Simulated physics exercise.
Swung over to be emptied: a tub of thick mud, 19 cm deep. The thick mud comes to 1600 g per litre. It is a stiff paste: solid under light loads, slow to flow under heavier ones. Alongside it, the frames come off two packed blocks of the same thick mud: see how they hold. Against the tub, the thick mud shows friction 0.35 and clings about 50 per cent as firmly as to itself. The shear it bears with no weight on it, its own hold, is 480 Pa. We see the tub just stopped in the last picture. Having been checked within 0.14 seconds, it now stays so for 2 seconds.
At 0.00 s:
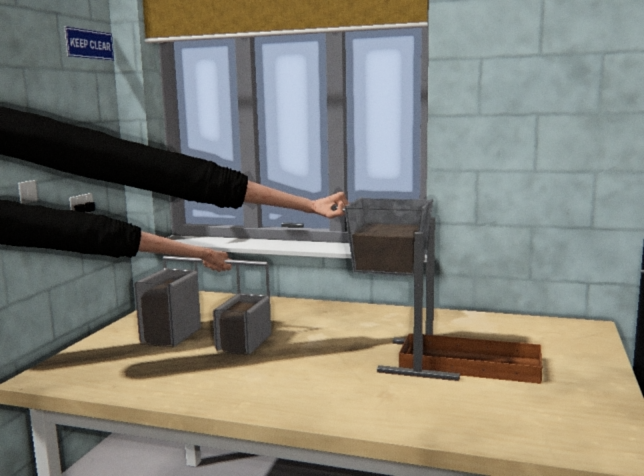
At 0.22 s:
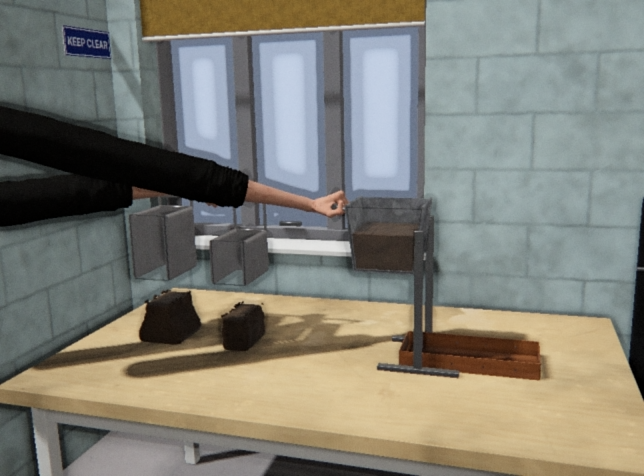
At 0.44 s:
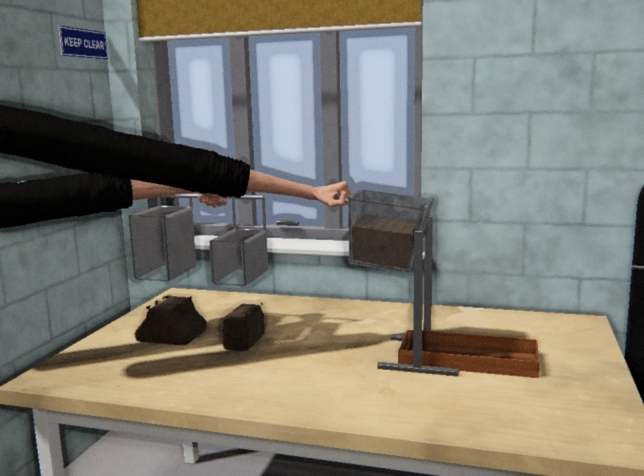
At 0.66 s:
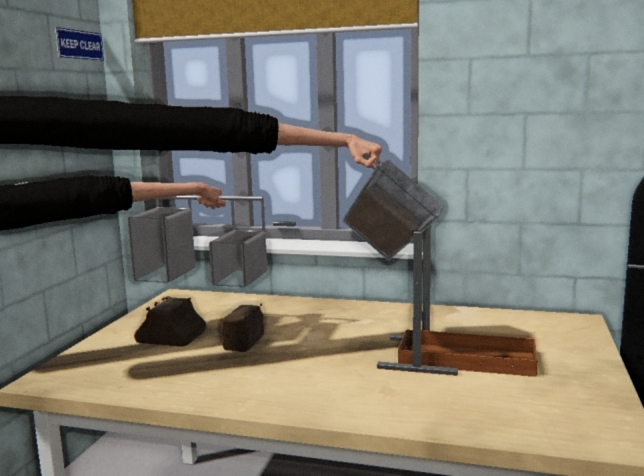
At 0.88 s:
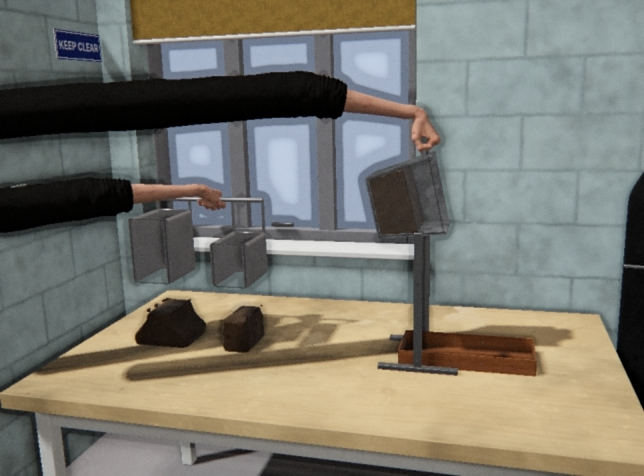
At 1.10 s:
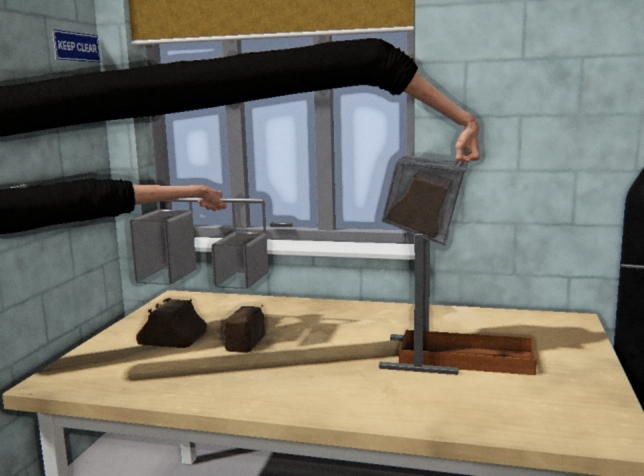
On a wooden table by a window, one hand lifts two joined grey moulds off two dark mud blocks, which sag, the left one more. The other hand then swings a clear tub of mud on a stand up and over to the right, past its side, the mud staying inside.
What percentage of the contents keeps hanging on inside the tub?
Near 0 %.
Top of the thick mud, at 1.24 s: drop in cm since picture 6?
About 8 cm.
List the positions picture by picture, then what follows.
The first frame shows handle-side rim at (348, 207), tilt 0 degrees; top of the thick mud at (373, 235); blocks stand 18 cm, 12 cm (left to right).
The second frame shows handle-side rim at (348, 206), tilt 0 degrees; top of the thick mud at (373, 234); blocks stand 14 cm, 11 cm (left to right).
The third frame shows handle-side rim at (351, 198), tilt 7 degrees; top of the thick mud at (355, 226); blocks stand 12 cm, 11 cm (left to right).
The fourth frame shows handle-side rim at (380, 168), tilt 40 degrees; top of the thick mud at (367, 193); blocks stand 12 cm, 11 cm (left to right).
The fifth frame shows handle-side rim at (430, 159), tilt 78 degrees; top of the thick mud at (402, 171); blocks stand 12 cm, 11 cm (left to right).
The sixth frame shows handle-side rim at (464, 173), tilt 104 degrees; top of the thick mud at (417, 179); blocks stand 12 cm, 11 cm (left to right).
After 1.24 s, the tub is at 104 degrees and holds 66 %.
After 1.41 s, the tub is at 104 degrees and holds 18 %.
After 1.58 s, the tub is at 104 degrees and holds 0 %.
After 1.75 s, the tub is at 104 degrees and holds 0 %.
After 3.10 s, at the end, the tub is at 104 degrees and holds 0 %.
